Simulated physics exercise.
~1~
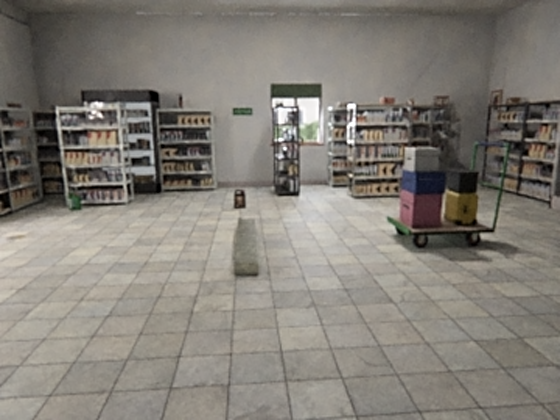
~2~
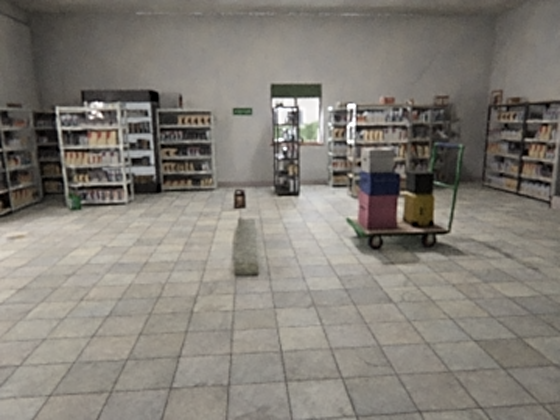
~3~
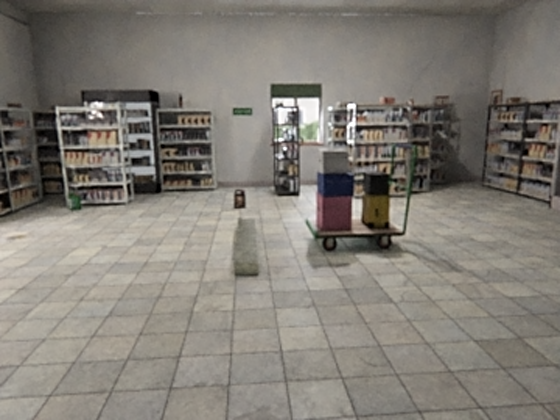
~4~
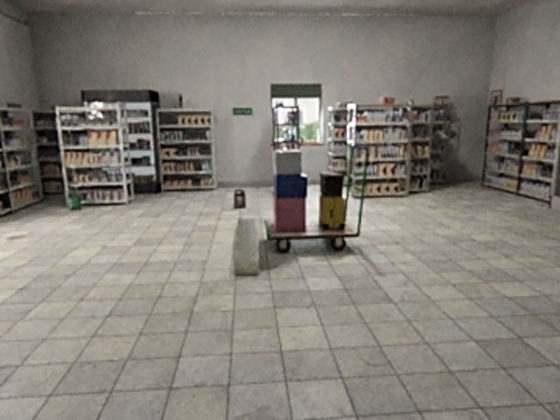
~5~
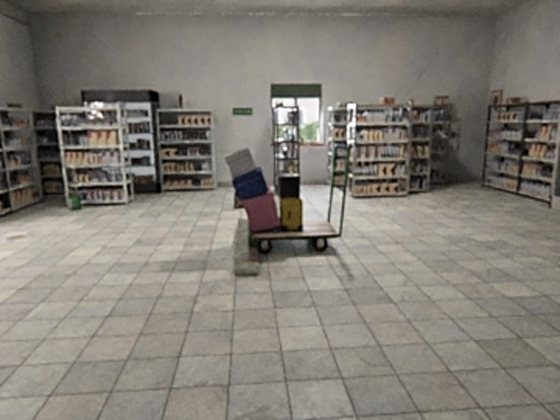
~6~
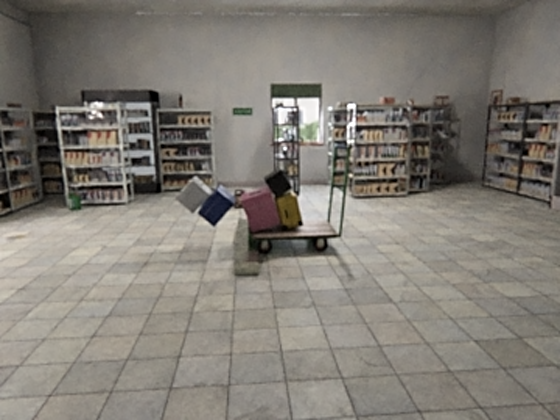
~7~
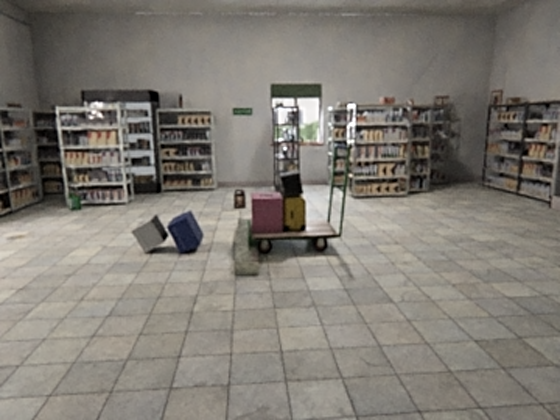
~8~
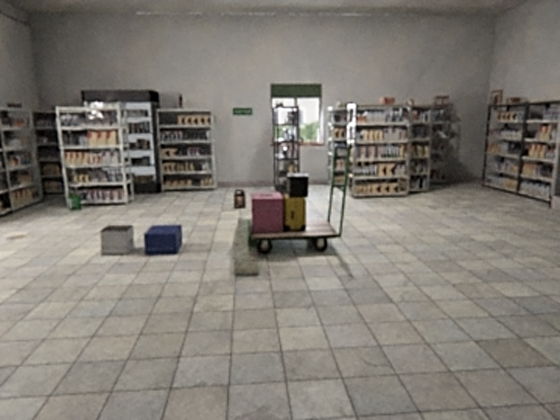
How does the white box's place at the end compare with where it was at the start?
At the start the white box sits on top of the blue one on the trolley at the right of the room. By the end it rests on the floor to the left of the kerb, beside the blue box.
